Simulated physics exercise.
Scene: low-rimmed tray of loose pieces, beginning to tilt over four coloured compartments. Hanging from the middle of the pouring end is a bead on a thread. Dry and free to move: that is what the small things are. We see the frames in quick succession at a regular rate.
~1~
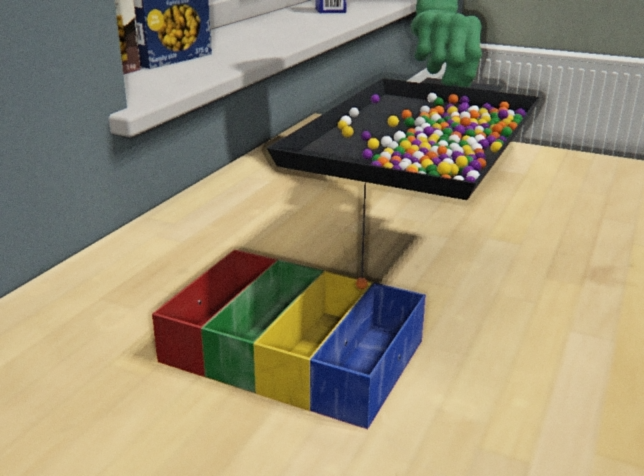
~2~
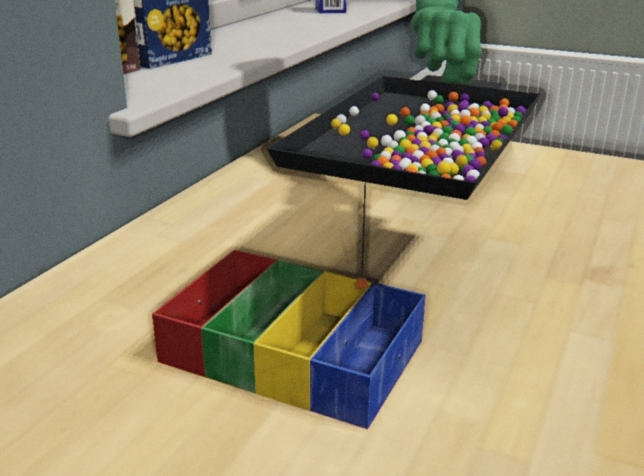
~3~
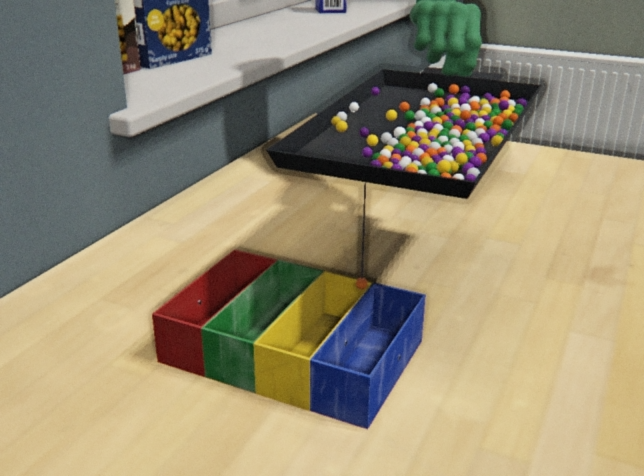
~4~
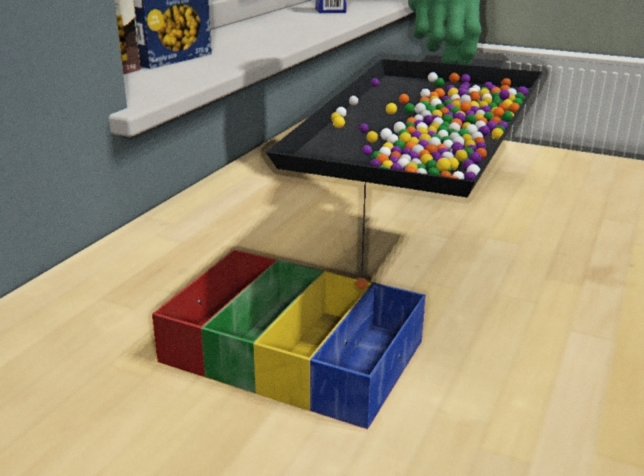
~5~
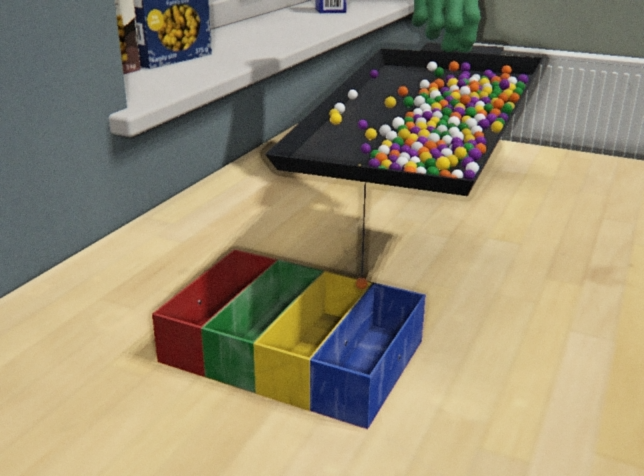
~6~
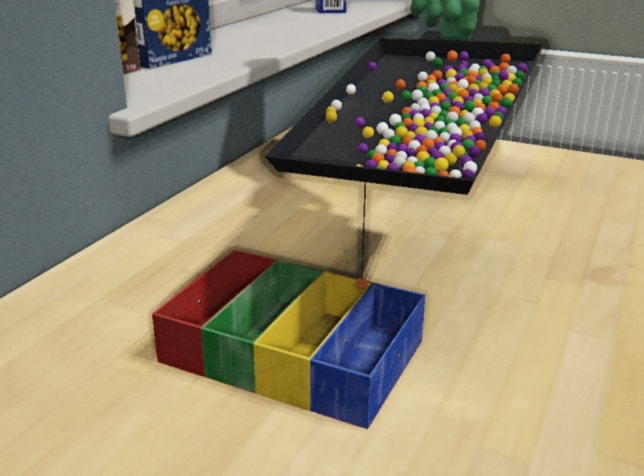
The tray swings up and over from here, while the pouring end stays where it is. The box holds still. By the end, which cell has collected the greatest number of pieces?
The green cell has collected the most.
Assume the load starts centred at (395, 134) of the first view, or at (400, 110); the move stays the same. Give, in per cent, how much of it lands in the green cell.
It comes to about 40 per cent the first time and about 40 per cent the second.
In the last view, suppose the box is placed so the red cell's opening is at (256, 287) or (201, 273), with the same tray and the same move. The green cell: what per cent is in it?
30 % and 30 %.
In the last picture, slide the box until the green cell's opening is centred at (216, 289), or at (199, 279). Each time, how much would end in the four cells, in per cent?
You'd get 80 per cent first and 70 per cent second.
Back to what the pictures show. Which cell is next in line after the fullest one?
The answer here is the yellow one.
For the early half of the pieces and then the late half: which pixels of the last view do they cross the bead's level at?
The opening part goes through (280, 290); what follows goes through (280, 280).
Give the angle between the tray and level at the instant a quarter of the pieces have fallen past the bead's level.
Somewhere around 65 degrees.
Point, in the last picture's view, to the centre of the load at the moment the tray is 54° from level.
Close to (347, 154).
Shortly afterwards, tray tipped steeply; the bulk on the tray; only a few in the red cell; only a few in the green cell; only a few in the blue cell; only a few in the yellow cell; a little falling or outside the box.
Next, tray tipped right over; only a few on the tray; near a third in the green cell; near a quarter in the yellow cell; a little in the red cell; a little in the blue cell; a little falling or outside the box.
Some moments later, tray tipped past a quarter turn; near a third in the green cell; near a quarter in the yellow cell; a little in the red cell; a little in the blue cell; a little falling or outside the box.
In the end, tray tipped past a quarter turn; near a third in the green cell; near a quarter in the yellow cell; a little in the red cell; a little in the blue cell; a little outside the box.
